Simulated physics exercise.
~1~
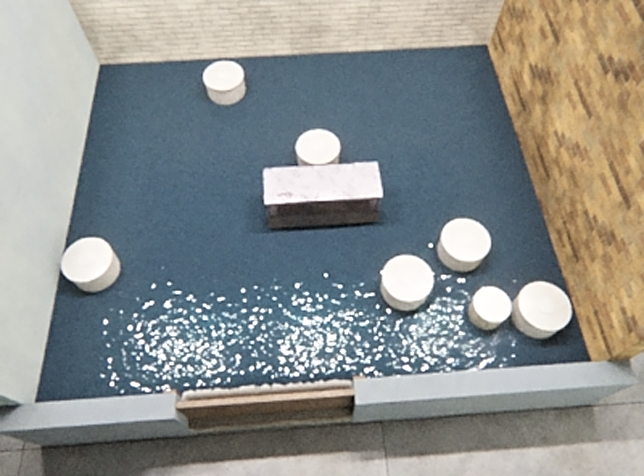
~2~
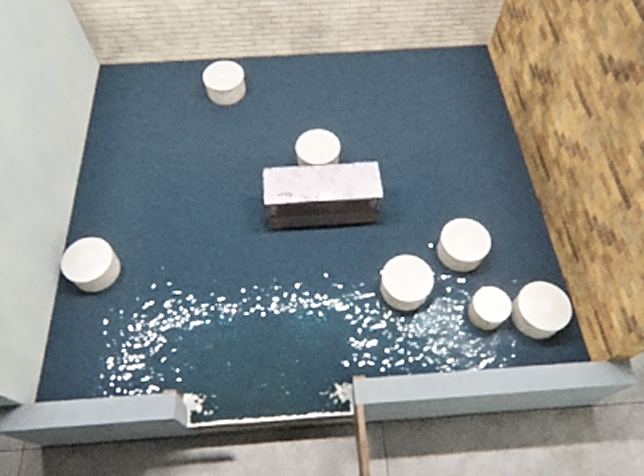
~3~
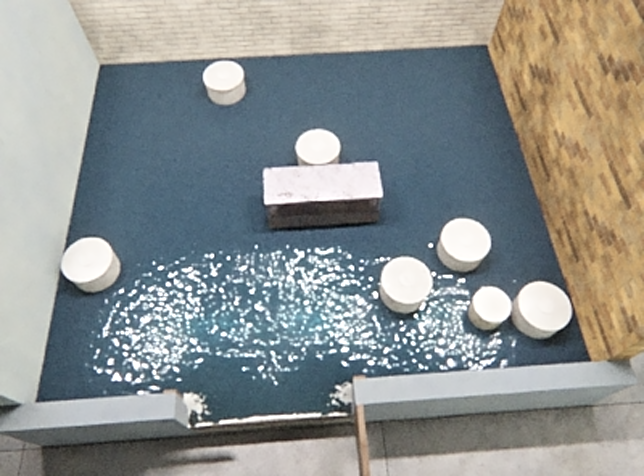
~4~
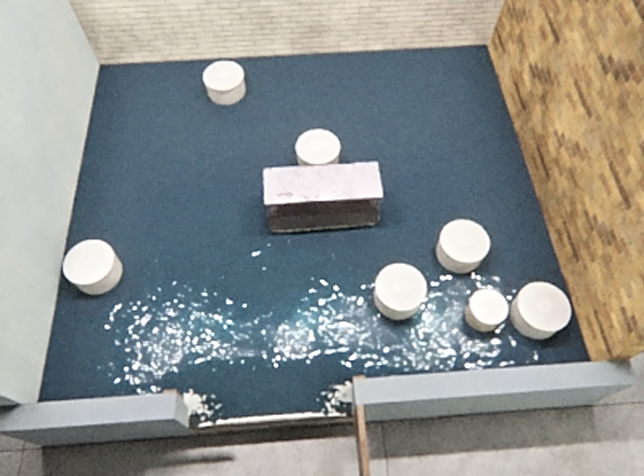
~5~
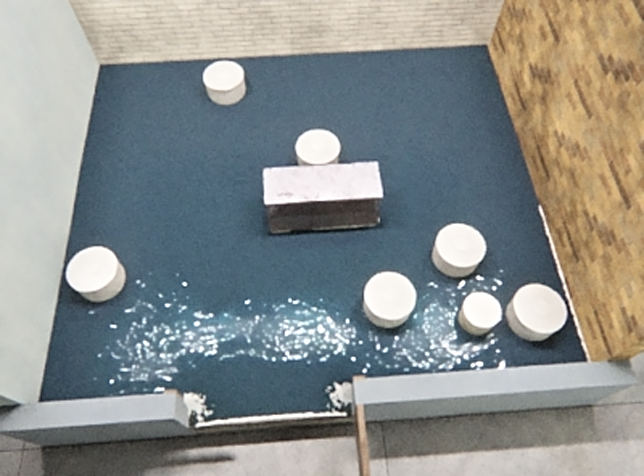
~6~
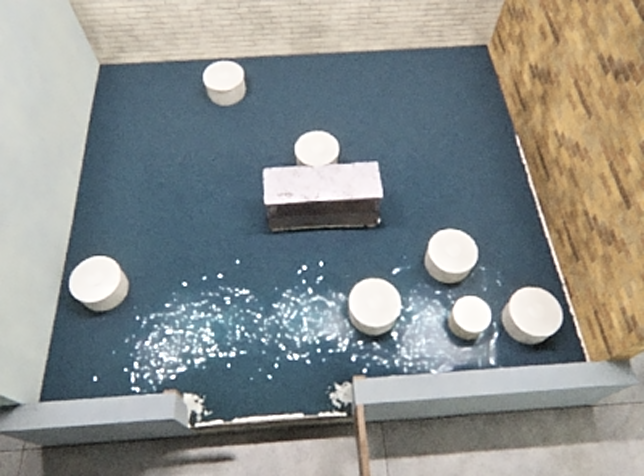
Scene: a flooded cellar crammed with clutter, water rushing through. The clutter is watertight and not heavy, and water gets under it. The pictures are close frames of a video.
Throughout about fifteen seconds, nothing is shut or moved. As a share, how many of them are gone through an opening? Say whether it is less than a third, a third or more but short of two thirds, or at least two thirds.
It comes out at two thirds or beyond.
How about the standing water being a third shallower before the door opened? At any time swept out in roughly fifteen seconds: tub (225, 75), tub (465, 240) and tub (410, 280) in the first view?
Respectively: Remained / exited / exited.
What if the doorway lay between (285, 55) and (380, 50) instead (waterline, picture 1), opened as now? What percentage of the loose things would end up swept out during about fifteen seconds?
I'd put it near 30 per cent.
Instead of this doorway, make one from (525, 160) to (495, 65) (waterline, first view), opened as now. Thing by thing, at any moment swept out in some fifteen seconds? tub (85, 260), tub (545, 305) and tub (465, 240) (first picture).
First never exits, second exits, third exits.
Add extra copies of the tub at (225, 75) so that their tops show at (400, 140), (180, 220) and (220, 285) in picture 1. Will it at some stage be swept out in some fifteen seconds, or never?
First escapes, second escapes, third escapes.
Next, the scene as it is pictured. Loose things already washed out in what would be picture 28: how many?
I make it 4.
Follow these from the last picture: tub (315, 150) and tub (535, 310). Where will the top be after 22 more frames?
Estimated positions: (254, 174); (310, 382).
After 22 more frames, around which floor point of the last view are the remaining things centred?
Close to (252, 235).
A moment on, 0 of 7 are out; 7 afloat.
Next, 2 of 7 are out; 5 afloat.
Later, 4 of 7 are out; 3 afloat.
In the end, 5 of 7 are out; 2 afloat.
